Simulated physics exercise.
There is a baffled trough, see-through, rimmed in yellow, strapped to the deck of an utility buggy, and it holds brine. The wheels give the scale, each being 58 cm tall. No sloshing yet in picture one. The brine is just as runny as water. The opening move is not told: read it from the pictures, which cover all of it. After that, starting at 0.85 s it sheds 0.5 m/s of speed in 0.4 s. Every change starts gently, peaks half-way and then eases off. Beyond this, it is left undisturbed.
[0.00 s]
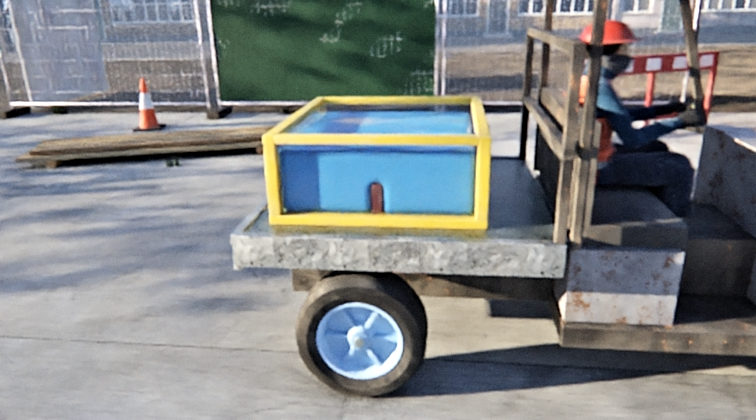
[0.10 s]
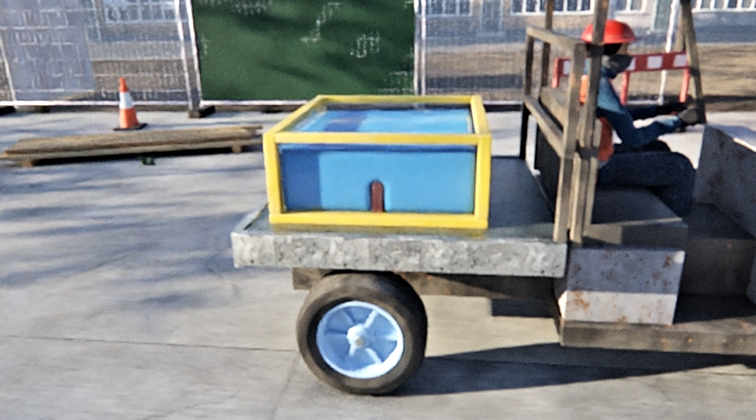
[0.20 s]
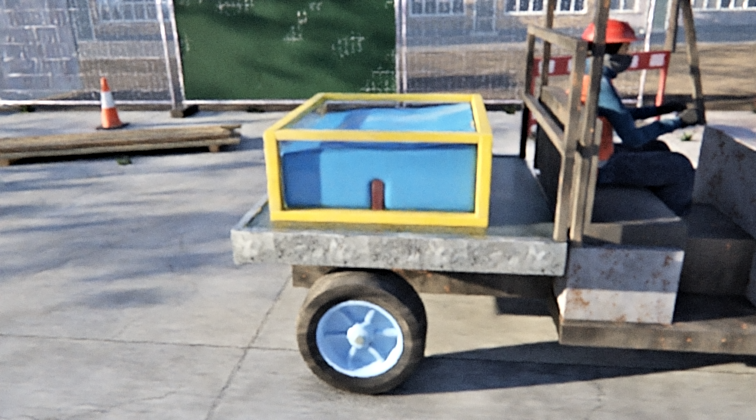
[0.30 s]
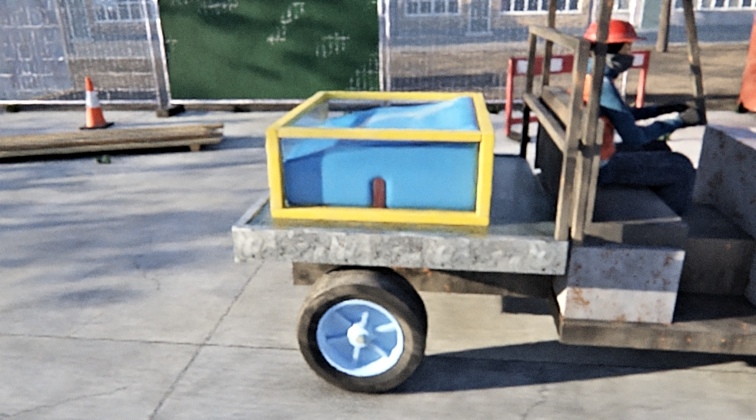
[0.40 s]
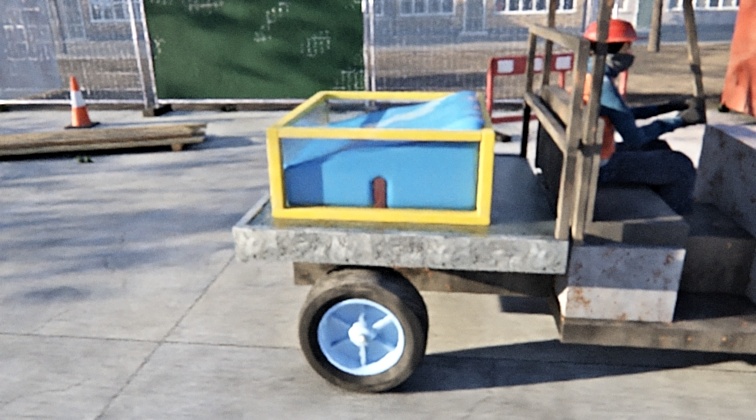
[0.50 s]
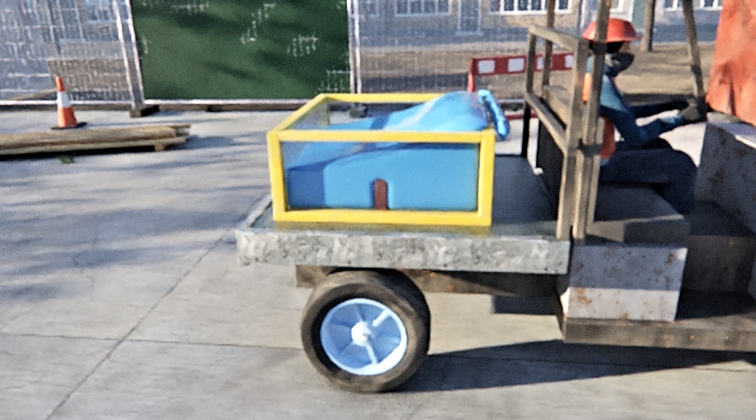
A clear, yellow-rimmed trough of blue liquid sits on the grey flatbed of a small vehicle, seen from the side in a sunlit paved yard. A driver in a red helmet sits at the right, with fencing, a green panel, planks and an orange cone behind. The camera keeps pace as the background slides left, and the liquid, level at first, climbs toward the right, bulging above the rim.
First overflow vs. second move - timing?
Before.
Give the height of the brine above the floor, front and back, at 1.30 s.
Some 28 cm in front and some 28 cm behind.
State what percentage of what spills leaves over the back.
Close to 0% of it goes that way.
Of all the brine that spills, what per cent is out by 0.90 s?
By then it's around 90 per cent.
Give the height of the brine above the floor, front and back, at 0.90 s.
The front stands at 26 cm and the back at 30 cm.
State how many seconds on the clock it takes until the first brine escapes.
Around 0.7 s.
By 0.90 s the surface is 27 cm up at the front and 31 cm at the back; 1 per cent is out, over the front.
By 1.30 s the surface is 29 cm up at the front and 28 cm at the back; 2 per cent is out, over the front.
By 1.80 s the surface is 32 cm up at the front and 26 cm at the back; 2 per cent is out, over the front.
By 4.24 s 2 per cent is out, over the front; the first of it left at about 0.70 s, and the second move began at 0.85 s.
